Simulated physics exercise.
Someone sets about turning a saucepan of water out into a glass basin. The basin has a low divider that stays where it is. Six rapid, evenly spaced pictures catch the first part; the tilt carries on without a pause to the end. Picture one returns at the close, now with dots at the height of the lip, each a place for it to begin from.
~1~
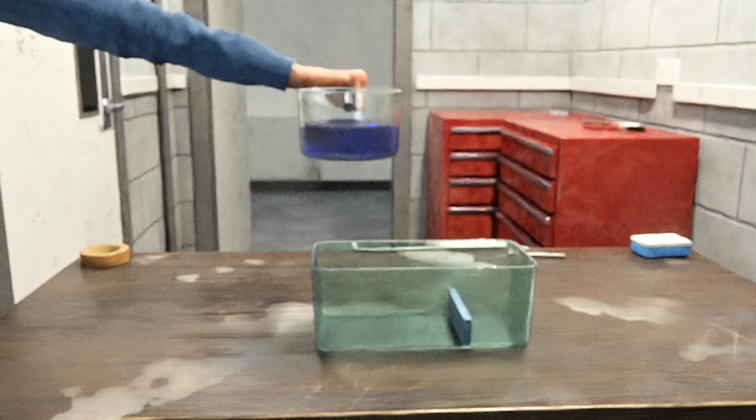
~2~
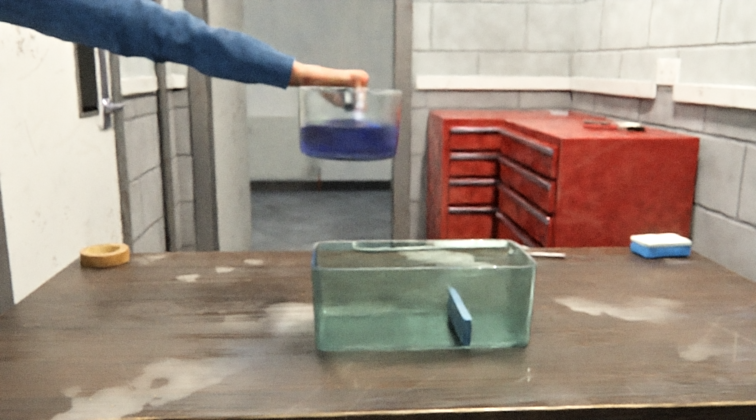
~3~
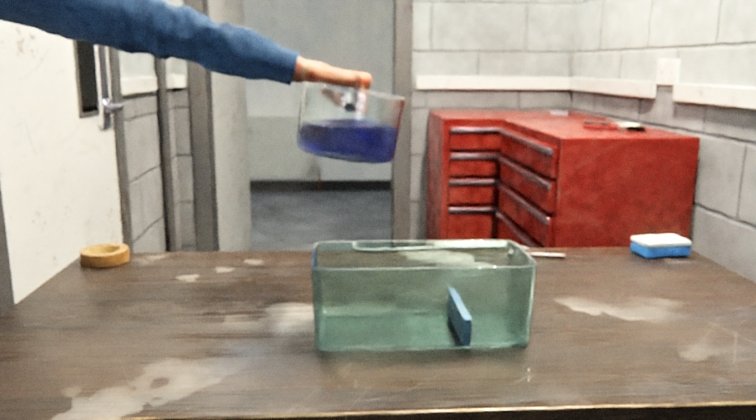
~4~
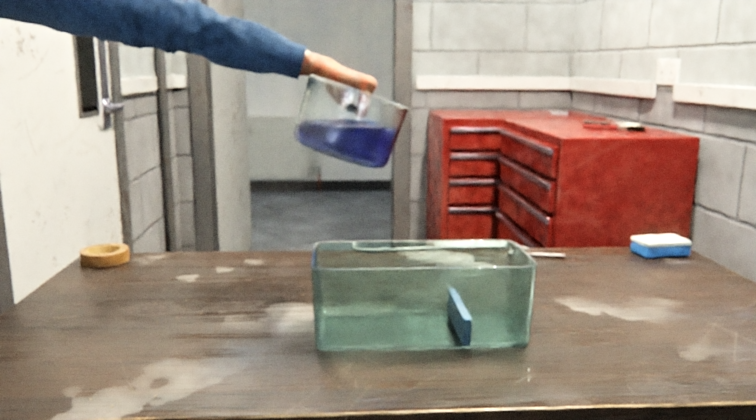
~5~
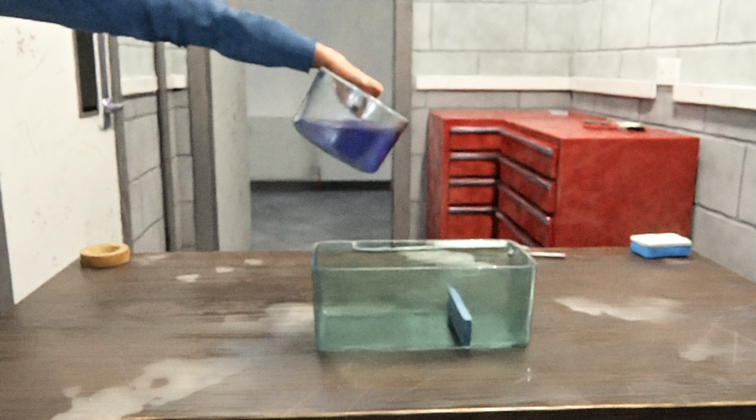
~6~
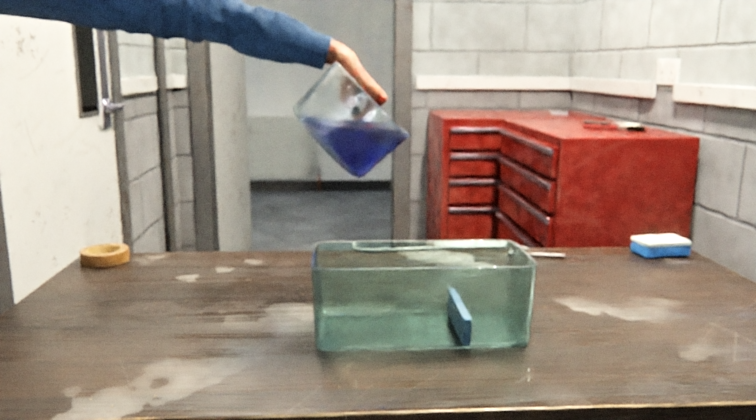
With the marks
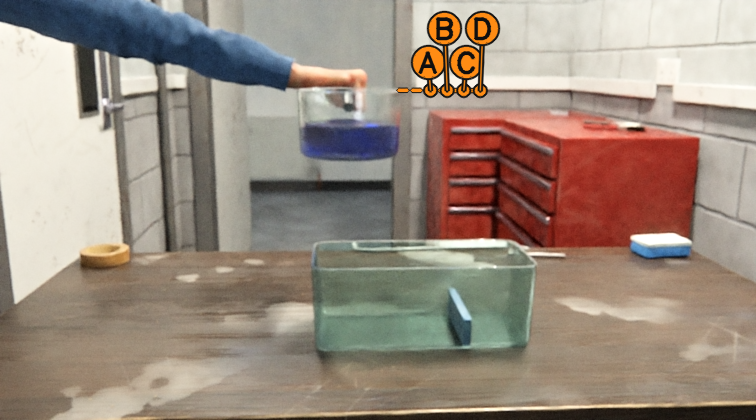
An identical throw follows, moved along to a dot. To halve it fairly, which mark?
A works best here.
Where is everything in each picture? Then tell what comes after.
Upright, lip at (398, 90); basin from (315, 349) to (529, 344); top of the wall at (459, 303); nothing has left yet.
Tipped about 2°, lip at (400, 92); nothing has left yet.
Tipped about 8°, lip at (402, 97); nothing has left yet.
Tipped about 18°, lip at (406, 107); nothing has left yet.
Tipped about 31°, lip at (407, 120); nothing has left yet.
Tipped about 46°, lip at (405, 135); water is over the lip, down to (405, 135).
On the marked copy, A at (430, 90); B at (447, 90); C at (463, 90); D at (480, 90).
For dot A, about 53 % ends left of the wall and 45 % right of it.
For dot B, about 35 % ends left of the wall and 63 % right of it.
For dot C, about 27 % ends left of the wall and 70 % right of it; 4 % is lost outside.
For dot D, about 25 % ends left of the wall and 70 % right of it; 4 % is lost outside.
